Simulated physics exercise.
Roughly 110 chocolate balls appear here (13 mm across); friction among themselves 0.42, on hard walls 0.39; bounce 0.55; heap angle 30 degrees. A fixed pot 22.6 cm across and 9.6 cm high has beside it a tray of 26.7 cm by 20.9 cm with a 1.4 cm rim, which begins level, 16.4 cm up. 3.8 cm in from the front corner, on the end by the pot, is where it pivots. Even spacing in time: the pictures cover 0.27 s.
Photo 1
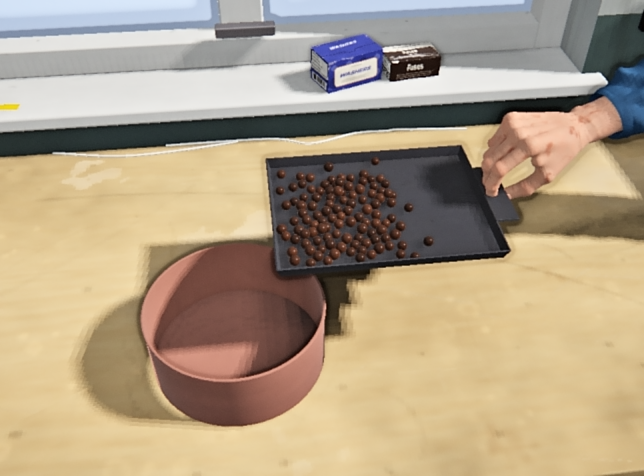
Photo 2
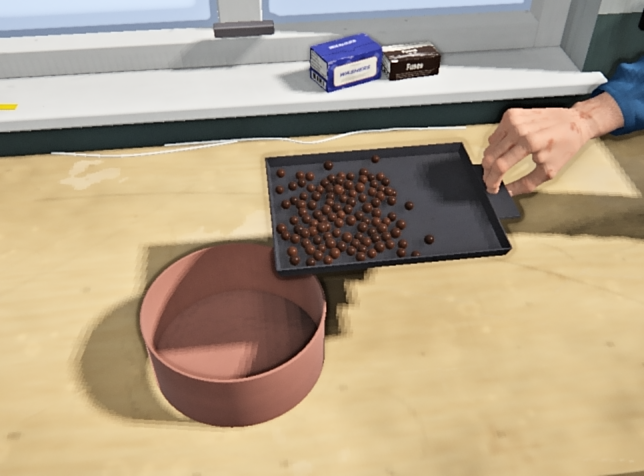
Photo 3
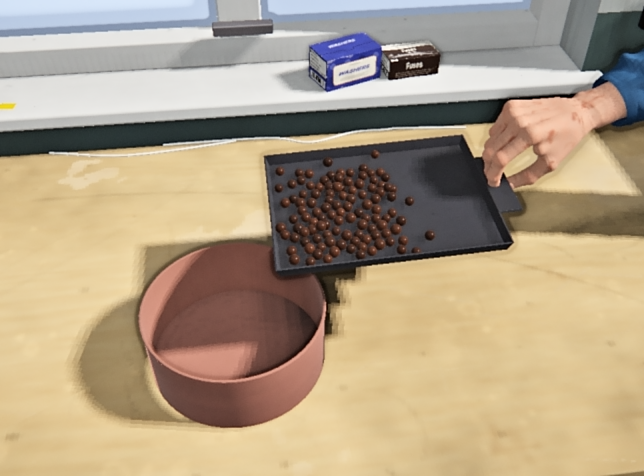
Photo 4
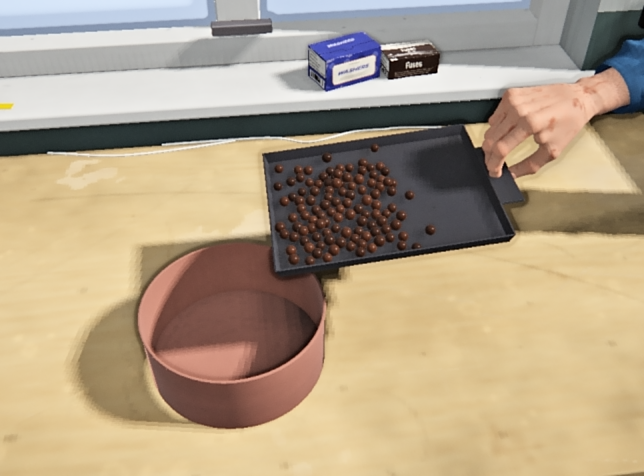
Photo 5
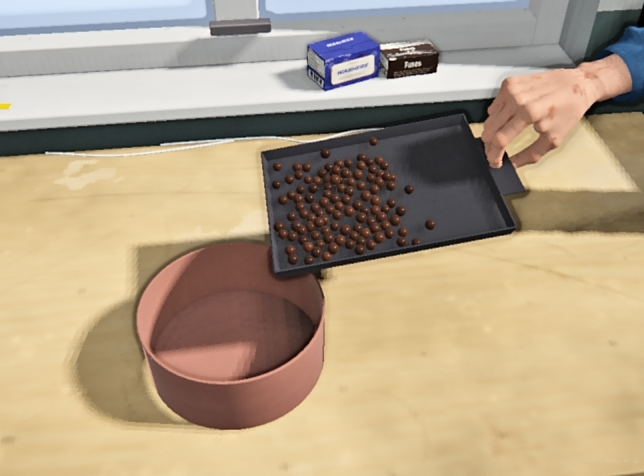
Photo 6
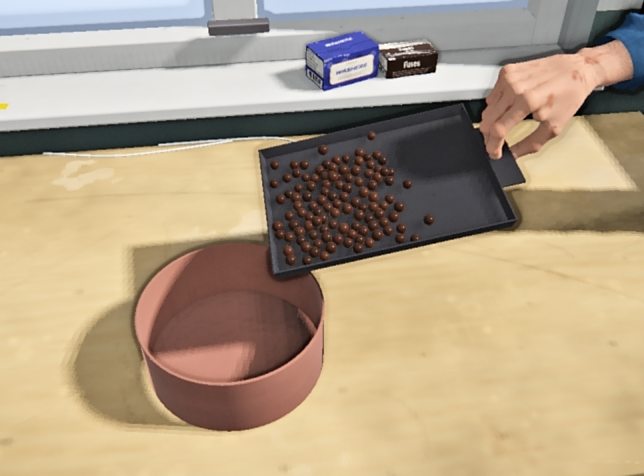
Dark tray of small brown balls tilting slowly as a hand raises its right end, beside a round reddish pot.
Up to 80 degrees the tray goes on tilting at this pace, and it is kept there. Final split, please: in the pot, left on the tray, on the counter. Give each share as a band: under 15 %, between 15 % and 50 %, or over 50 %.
At the end, pot: I'm guessing the greater portion of the load; left on the tray: I'm guessing a mere smattering of the load; counter: I'm guessing a mere smattering of the load.
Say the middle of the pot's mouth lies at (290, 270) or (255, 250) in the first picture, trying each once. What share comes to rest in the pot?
First try about 85 per cent, second try about 55 per cent.
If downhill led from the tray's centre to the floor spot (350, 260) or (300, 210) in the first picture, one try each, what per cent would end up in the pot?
I'd put it at roughly 80 per cent for the first tilt and roughly 55 per cent for the second.
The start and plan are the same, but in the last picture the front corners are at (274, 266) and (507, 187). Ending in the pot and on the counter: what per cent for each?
Pot: 55, counter: 45.
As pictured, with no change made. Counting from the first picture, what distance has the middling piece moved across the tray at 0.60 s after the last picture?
Roughly 3 cm.
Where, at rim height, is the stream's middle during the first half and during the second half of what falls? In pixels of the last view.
I'd mark about (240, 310) for the first half, then (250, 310) for the second.
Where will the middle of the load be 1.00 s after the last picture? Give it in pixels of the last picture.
Load centre est.: (282, 198) px.
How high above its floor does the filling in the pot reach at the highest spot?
Some 2.0 cm up.
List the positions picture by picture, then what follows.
The first picture shows tray tilt 0 degrees, front corners at (281, 267) and (506, 248); middle of the pieces at (341, 216); pot at (234, 305).
The second picture shows tray tilt 1 degrees, front corners at (280, 267) and (507, 246); middle of the pieces at (341, 215).
The third picture shows tray tilt 3 degrees, front corners at (280, 267) and (509, 240); middle of the pieces at (340, 213).
The fourth picture shows tray tilt 6 degrees, front corners at (279, 268) and (510, 232), lowest corner left front; middle of the pieces at (340, 210).
The fifth picture shows tray tilt 9 degrees, front corners at (278, 268) and (511, 225), lowest corner left front; middle of the pieces at (339, 207).
The sixth picture shows tray tilt 12 degrees, front corners at (277, 269) and (512, 217), lowest corner left front; middle of the pieces at (337, 204); pot at (231, 307).
Then, 0.60 s after the last picture, tilt 44 degrees; the tray holds 100 %, the pot 0 %.
Then, 1.00 s after the last picture, tilt 65 degrees; the tray holds 100 %, the pot 0 %.
Then, 1.48 s after the last picture, tilt 80 degrees; the tray holds 15 %, the pot 75 %.
In the end, pot 100 %, tray 0 %, counter 0 %.
